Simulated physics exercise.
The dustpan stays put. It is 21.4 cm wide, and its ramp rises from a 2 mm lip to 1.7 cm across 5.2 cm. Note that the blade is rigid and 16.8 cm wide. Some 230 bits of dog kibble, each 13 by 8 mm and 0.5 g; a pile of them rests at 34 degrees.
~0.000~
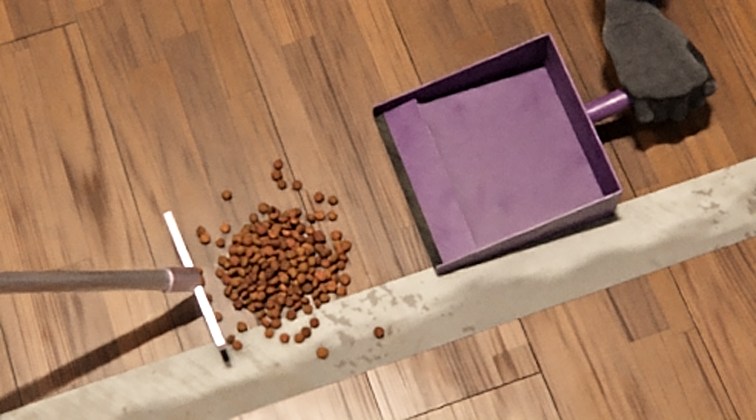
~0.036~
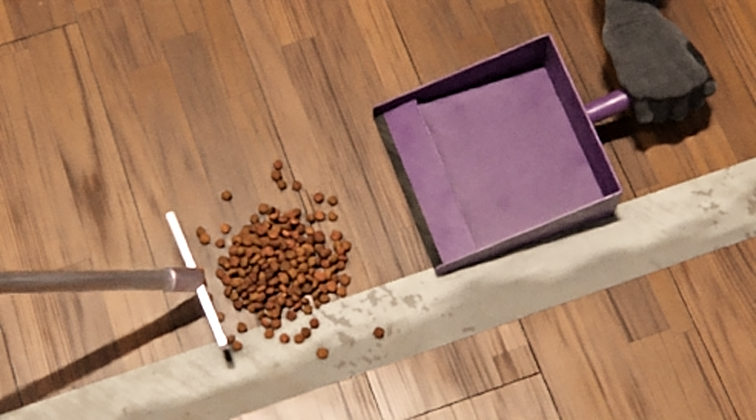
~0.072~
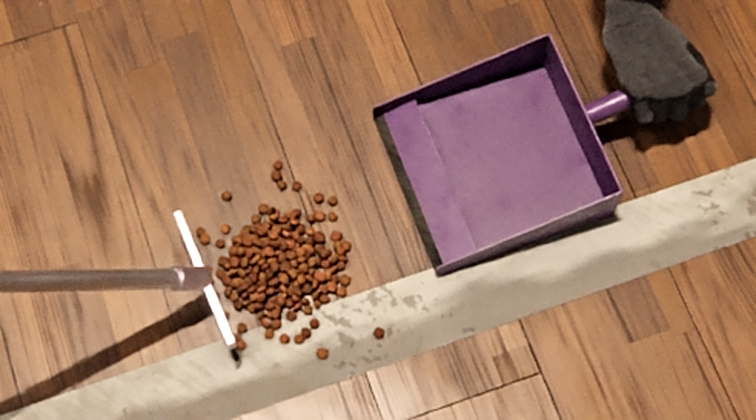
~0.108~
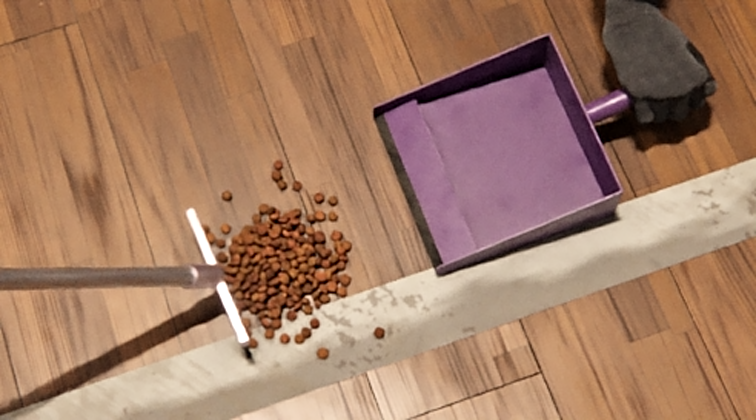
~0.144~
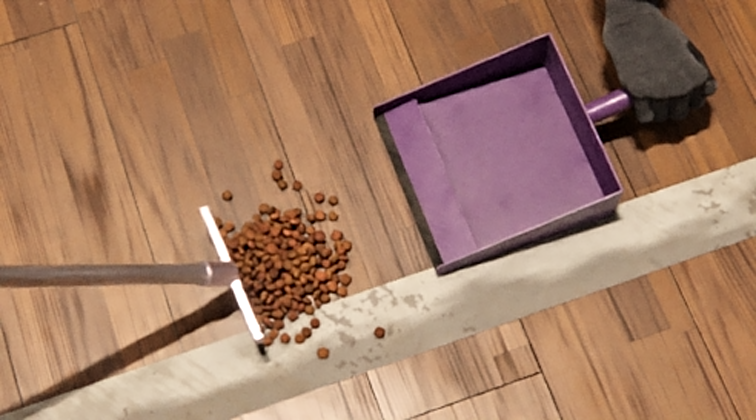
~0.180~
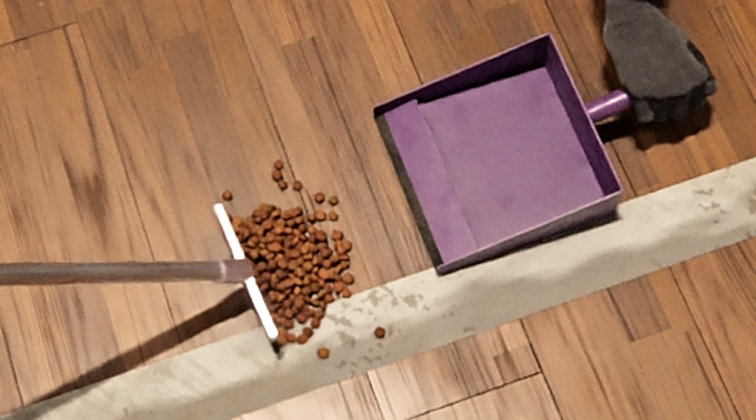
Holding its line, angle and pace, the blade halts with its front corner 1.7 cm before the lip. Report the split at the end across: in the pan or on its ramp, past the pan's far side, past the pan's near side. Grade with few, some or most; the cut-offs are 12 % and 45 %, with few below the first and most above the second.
Pan: Some; far side: Few; near side: Some.
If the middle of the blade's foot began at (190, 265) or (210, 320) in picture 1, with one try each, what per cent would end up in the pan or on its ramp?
I'd put it near 40 per cent for the first and near 20 per cent for the second.
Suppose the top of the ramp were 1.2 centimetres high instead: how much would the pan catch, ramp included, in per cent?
Something like 30 per cent, ramp included.
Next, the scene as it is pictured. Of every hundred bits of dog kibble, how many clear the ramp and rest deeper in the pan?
Estimate: Near 0 per cent of all.
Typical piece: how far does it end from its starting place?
About 18 cm.
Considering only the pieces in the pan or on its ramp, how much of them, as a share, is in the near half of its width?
I'd say near 90 per cent.
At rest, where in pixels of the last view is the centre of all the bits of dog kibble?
Est. centre at rest: (415, 224) px.
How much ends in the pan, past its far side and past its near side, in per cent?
Pan 30; far side 0; near side 20.
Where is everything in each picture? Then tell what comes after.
The first picture shows blade from (221, 345) to (170, 219), moved 0.0 cm, 0 of the pieces shifted so far; middle of the pieces at (278, 264); pan at (507, 159).
The second picture shows blade from (223, 345) to (172, 219), moved 0.3 cm, 0 of the pieces shifted so far; middle of the pieces at (277, 265).
The third picture shows blade from (231, 344) to (179, 219), moved 1.1 cm, 6 of the pieces shifted so far; middle of the pieces at (278, 265).
The fourth picture shows blade from (244, 341) to (192, 216), moved 2.5 cm, 18 of the pieces shifted so far; middle of the pieces at (278, 265).
The fifth picture shows blade from (259, 339) to (206, 214), moved 4.1 cm, 96 of the pieces shifted so far; middle of the pieces at (281, 265).
The sixth picture shows blade from (273, 336) to (220, 211), moved 5.6 cm, 168 of the pieces shifted so far; middle of the pieces at (286, 265); pan at (507, 159). Its pace works out near 0.43 m/s, heading 9 degrees towards the viewer's side.
Then, at 0.40 s, middle of the blade 11 cm from the lip; 0 % over the lip, far side 0 %, near side 10 %.
After 0.54 s, middle of the blade 5 cm from the lip; 5 % over the lip, far side 0 %, near side 15 %.
After 0.81 s, middle of the blade 2 cm from the lip; 30 % over the lip, far side 0 %, near side 20 %.
In the end, at 1.2 s, pan 30 %, far side 0 %, near side 20 %, in front of the lip or behind the blade 50 %.
